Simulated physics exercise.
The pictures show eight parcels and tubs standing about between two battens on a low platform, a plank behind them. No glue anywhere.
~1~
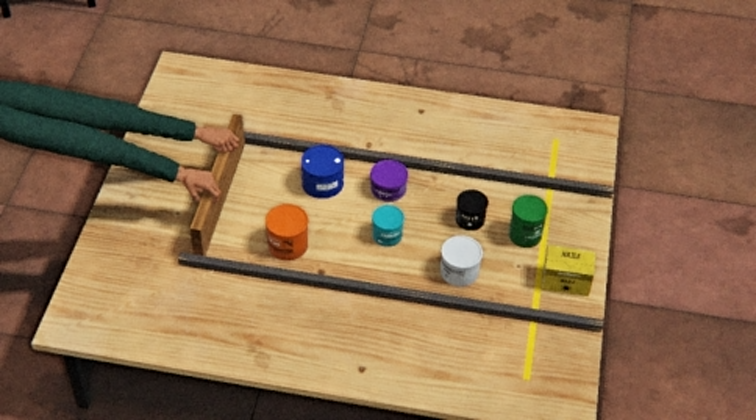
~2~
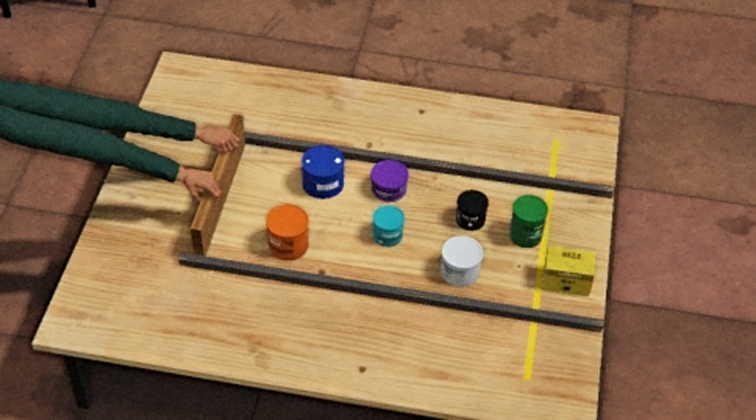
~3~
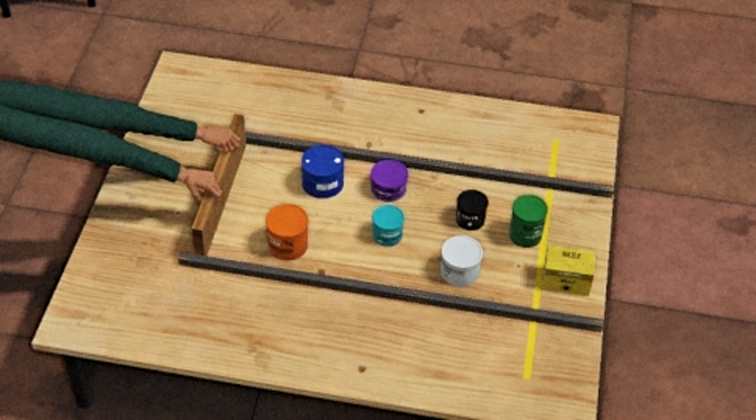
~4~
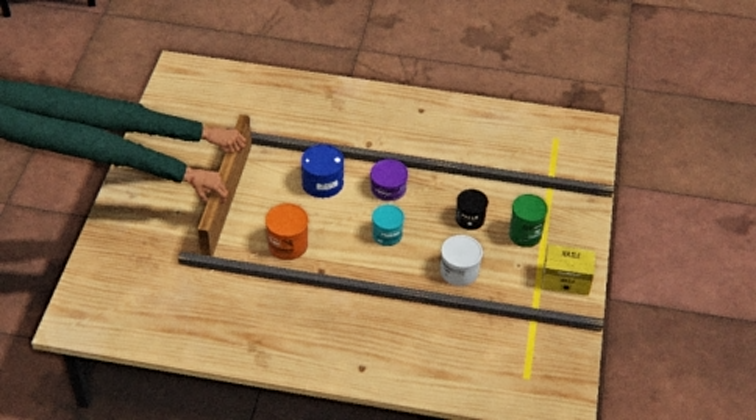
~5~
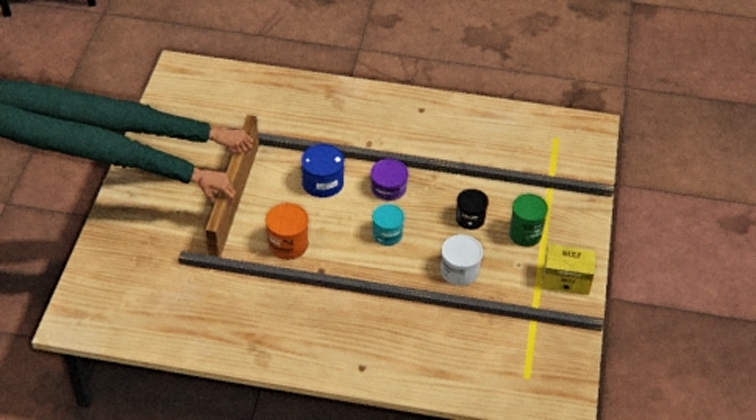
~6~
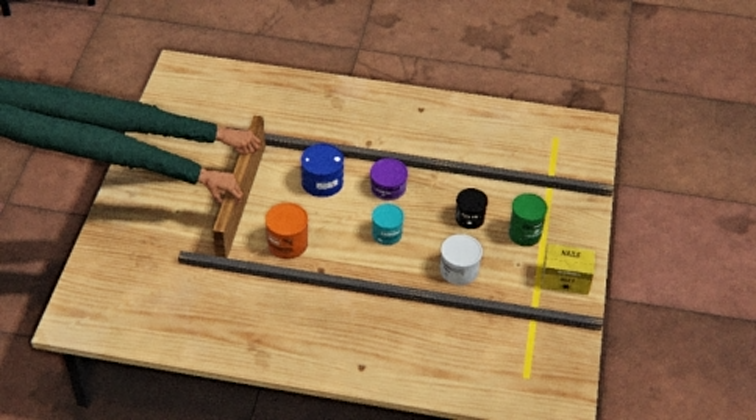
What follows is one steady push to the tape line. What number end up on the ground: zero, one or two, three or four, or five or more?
Outcome: The number that fall off is one or two.
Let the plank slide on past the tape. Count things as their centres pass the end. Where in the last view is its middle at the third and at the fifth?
At (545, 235) for the third, at (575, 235) for the fifth.
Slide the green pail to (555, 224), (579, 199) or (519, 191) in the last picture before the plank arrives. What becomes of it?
The green pail tumbles off; is lost; drops off.
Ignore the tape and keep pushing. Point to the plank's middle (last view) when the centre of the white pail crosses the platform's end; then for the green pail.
Its middle is around (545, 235) and around (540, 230).
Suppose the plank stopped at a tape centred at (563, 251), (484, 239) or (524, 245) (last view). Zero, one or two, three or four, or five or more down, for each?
One after another: Three to four; no fall at all; one to two.
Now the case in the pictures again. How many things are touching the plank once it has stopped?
That makes 3.
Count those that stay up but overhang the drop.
Overhanging: 2.
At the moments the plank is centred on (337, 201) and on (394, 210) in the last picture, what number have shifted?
The counts are 3 and 4.
Soon after, none off yet; yellow box at rest near (568, 270); green pail at rest near (528, 220); black pail at rest near (471, 209).
After that, none off yet; yellow box at rest near (568, 270); green pail at rest near (528, 220); black pail displaced about its own width near (488, 217).
In the end, the number that fall off is one or two; gone, green pail and yellow box.
